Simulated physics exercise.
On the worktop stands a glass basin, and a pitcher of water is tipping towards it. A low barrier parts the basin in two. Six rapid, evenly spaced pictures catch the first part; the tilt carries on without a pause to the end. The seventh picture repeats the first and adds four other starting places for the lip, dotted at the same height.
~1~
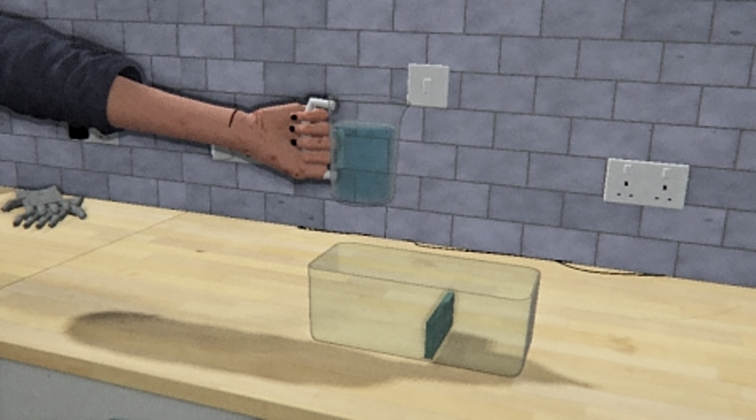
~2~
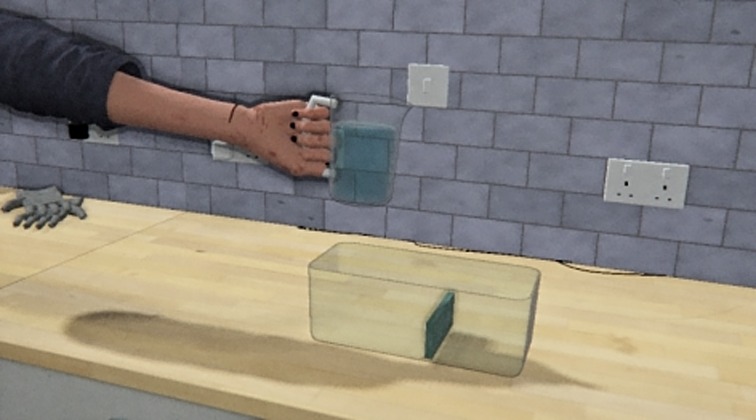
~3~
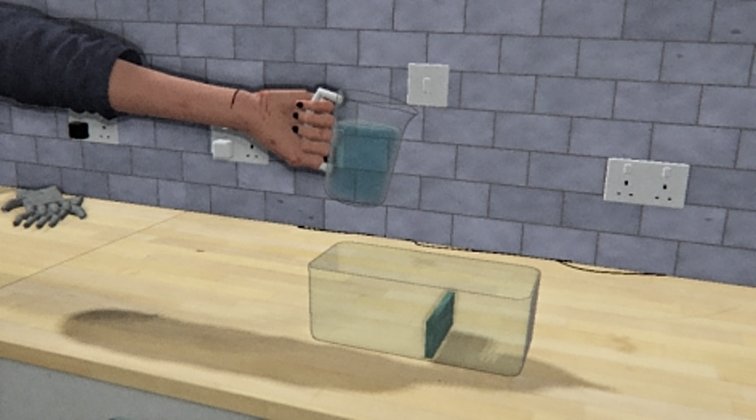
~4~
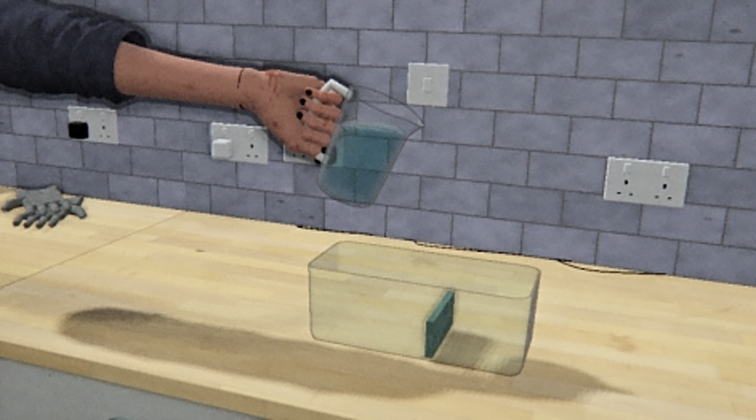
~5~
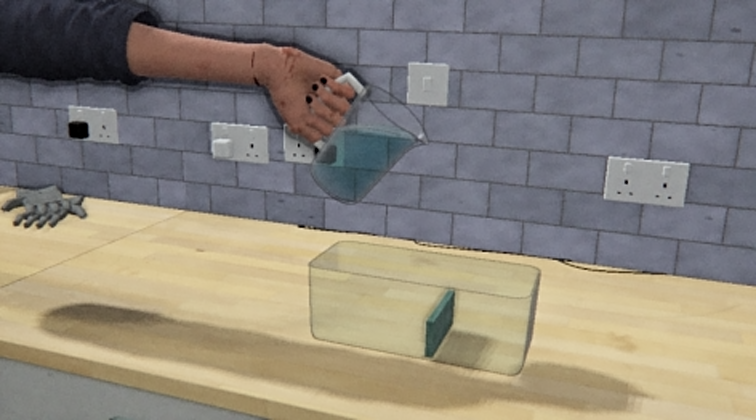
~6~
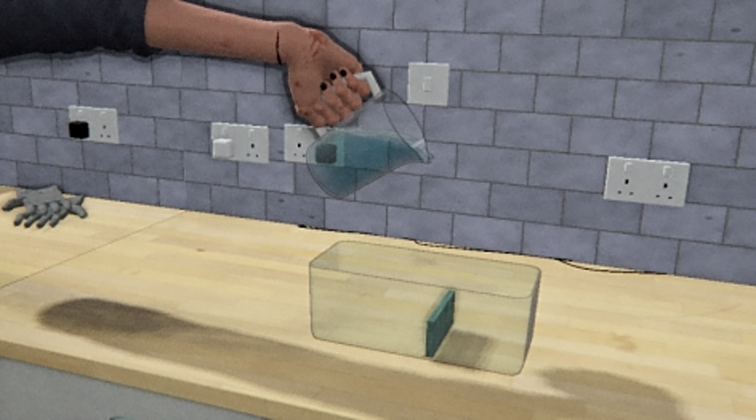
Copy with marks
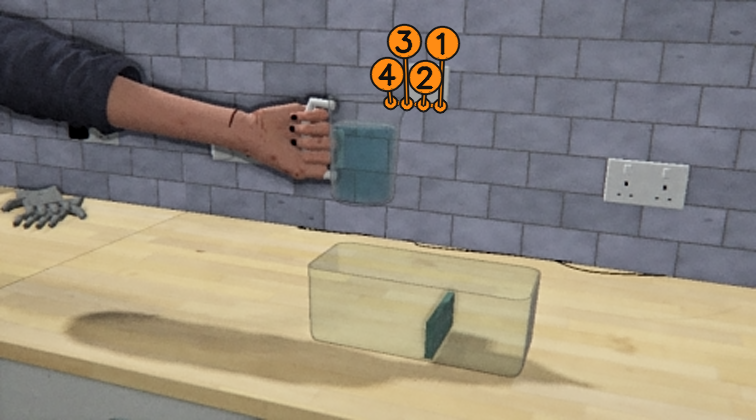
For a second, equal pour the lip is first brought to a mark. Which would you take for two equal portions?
Place 4 does it best.
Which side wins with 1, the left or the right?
The right side.
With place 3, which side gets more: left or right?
The right one.
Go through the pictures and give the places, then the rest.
Upright, lip at (409, 103); basin from (311, 337) to (522, 376); top of the wall at (441, 306); nothing has left yet.
Tipped about 3°, lip at (411, 106); nothing has left yet.
Tipped about 11°, lip at (417, 113); nothing has left yet.
Tipped about 23°, lip at (423, 125); nothing has left yet.
Tipped about 38°, lip at (427, 143); nothing has left yet.
Tipped about 54°, lip at (427, 162); water is over the lip, down to (427, 162).
On the marked copy, 1 at (440, 106); 2 at (423, 104); 3 at (406, 103); 4 at (390, 102).
If 1 is chosen, about 13 % ends left of the wall and 81 % right of it; 6 % is lost outside.
If 2 is chosen, about 5 % ends left of the wall and 92 % right of it; 3 % is lost outside.
If 3 is chosen, about 8 % ends left of the wall and 90 % right of it.
If 4 is chosen, about 50 % ends left of the wall and 49 % right of it.
